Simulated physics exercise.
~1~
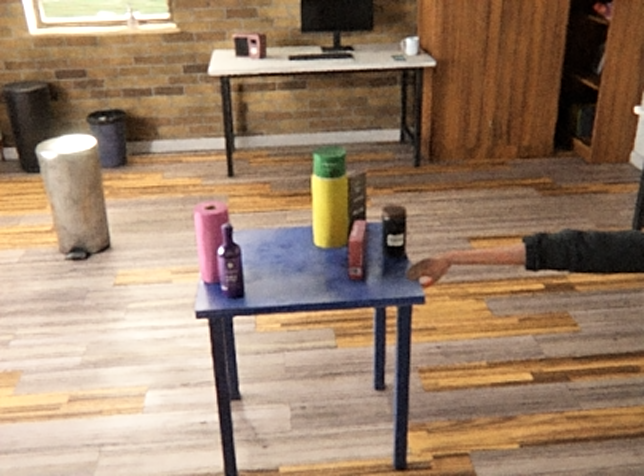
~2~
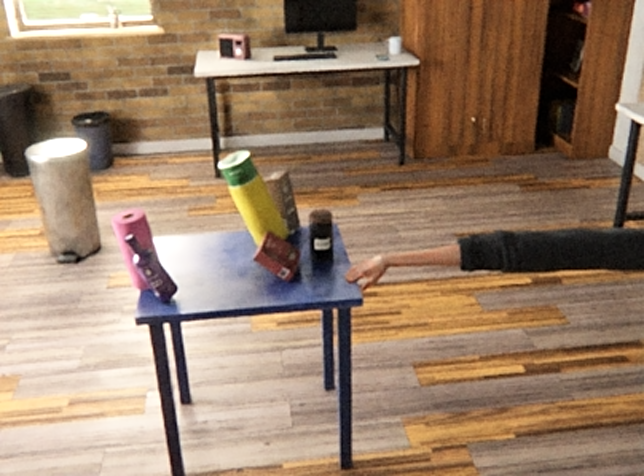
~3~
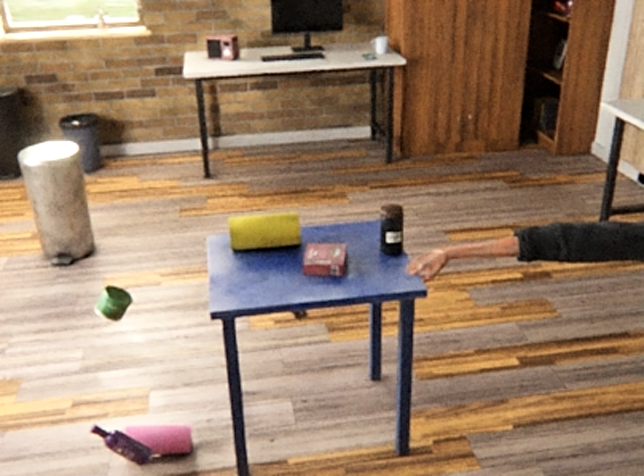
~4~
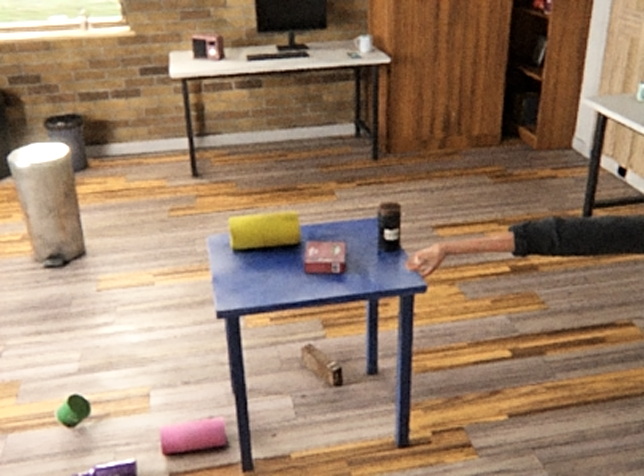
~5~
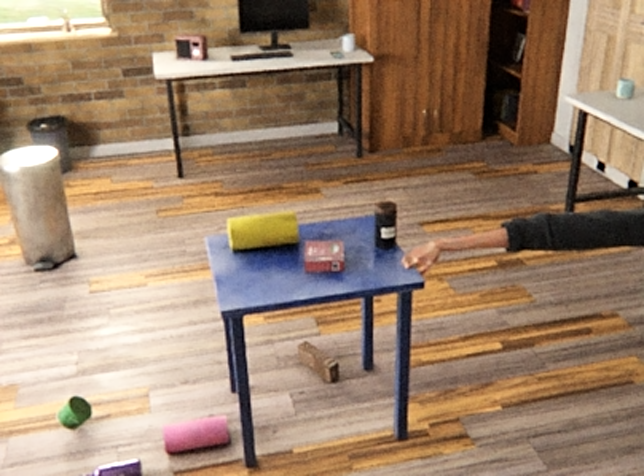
A small blue table holding several upright containers is shoved left by an outstretched hand at its right edge, and most of the things on it tilt. The table then comes back to the right, and the pink roll and purple bottle drop off on the left. The yellow roll topples onto its side while the green tub falls away to the floor. A brown packet also drops and ends up beneath the table. At the end, the yellow roll and red packet lie on the tabletop, and the black jar still stands near the hand.
